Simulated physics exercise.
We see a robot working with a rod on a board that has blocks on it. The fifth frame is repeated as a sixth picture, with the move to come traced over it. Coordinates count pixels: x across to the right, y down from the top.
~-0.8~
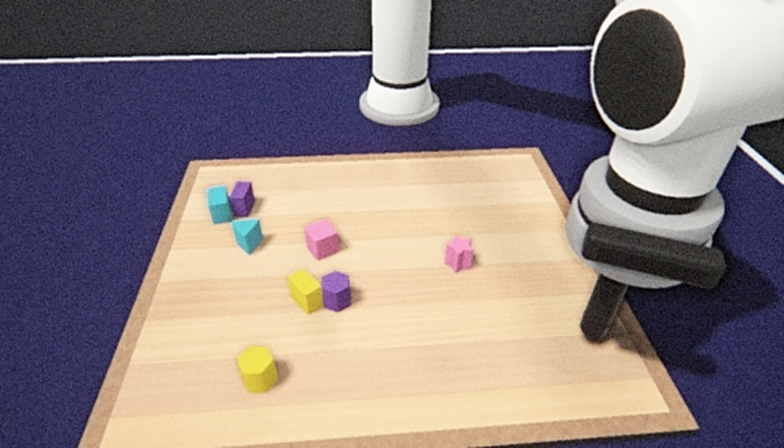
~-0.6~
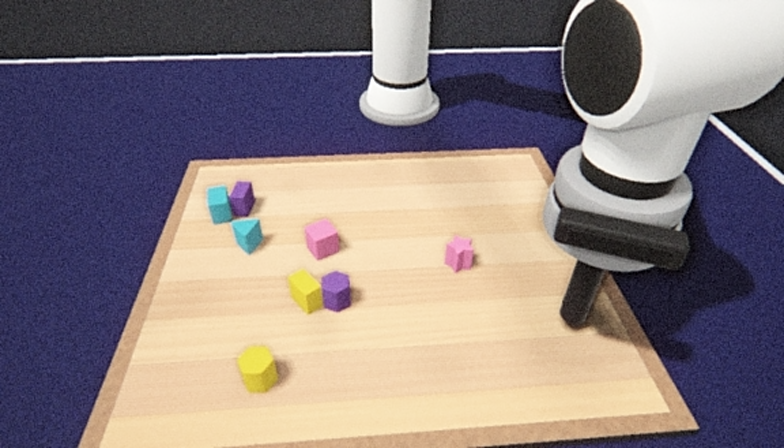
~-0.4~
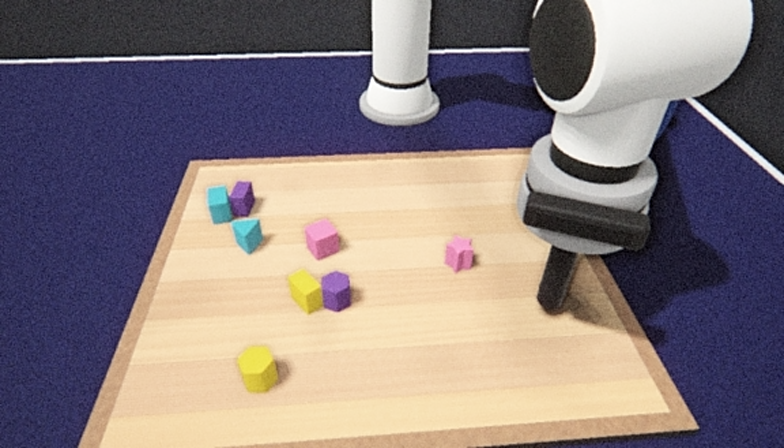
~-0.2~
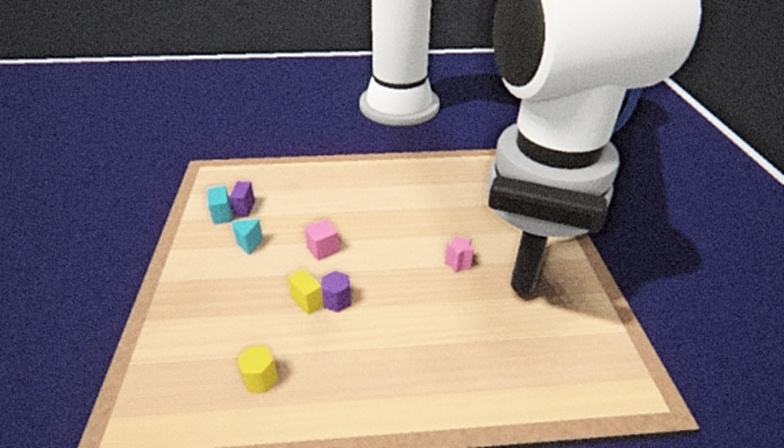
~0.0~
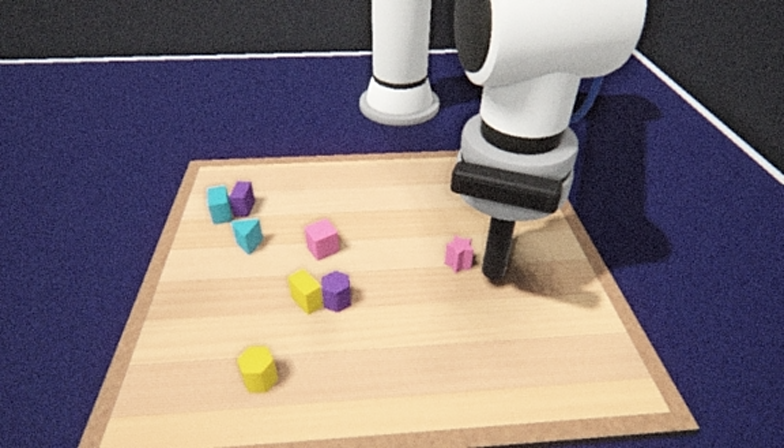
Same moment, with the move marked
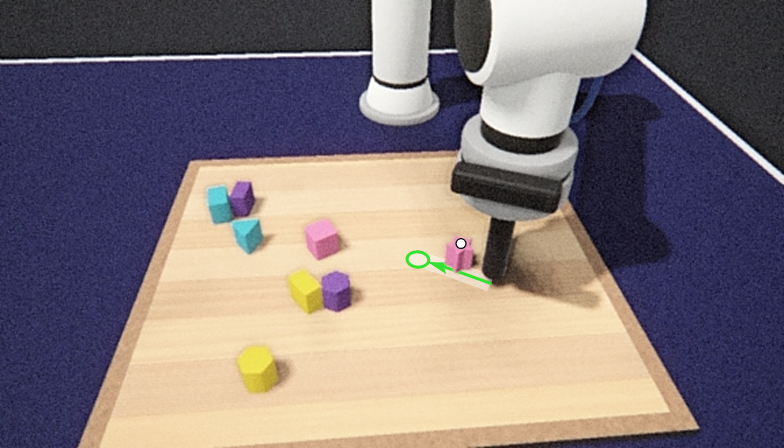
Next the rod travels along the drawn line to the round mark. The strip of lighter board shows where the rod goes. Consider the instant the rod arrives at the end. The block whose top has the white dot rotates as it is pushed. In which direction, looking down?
From above, clockwise.
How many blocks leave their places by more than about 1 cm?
The count is one.
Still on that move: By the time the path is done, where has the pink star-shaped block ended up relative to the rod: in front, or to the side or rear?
Most likely the pink star-shaped block slides off.
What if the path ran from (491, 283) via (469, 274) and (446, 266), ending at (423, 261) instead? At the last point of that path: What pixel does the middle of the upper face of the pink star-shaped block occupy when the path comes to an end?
The centre of its top face lies at (438, 229).
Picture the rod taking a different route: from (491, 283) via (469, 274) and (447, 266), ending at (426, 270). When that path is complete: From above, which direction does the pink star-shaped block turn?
From the top, the block rotates clockwise.
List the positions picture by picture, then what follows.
The first picture shows rod tip at (592, 330); block tops, pink star-shaped block at (461, 244).
The second picture shows rod at (572, 316); blocks unchanged.
The third picture shows rod at (548, 301); blocks unchanged.
The fourth picture shows rod at (522, 287); blocks unchanged.
The fifth picture shows rod at (493, 273); pink star-shaped block at (461, 244).
Path on the board, from (491, 283) through (466, 274) and (442, 266) to (418, 259); the dot is on the pink star-shaped block.
On the path given first. Halfway along, rod at (454, 259); pink star-shaped block at (451, 235), turned 15° clockwise.
At the end, rod at (419, 249); pink star-shaped block at (445, 231), turned 55° clockwise.
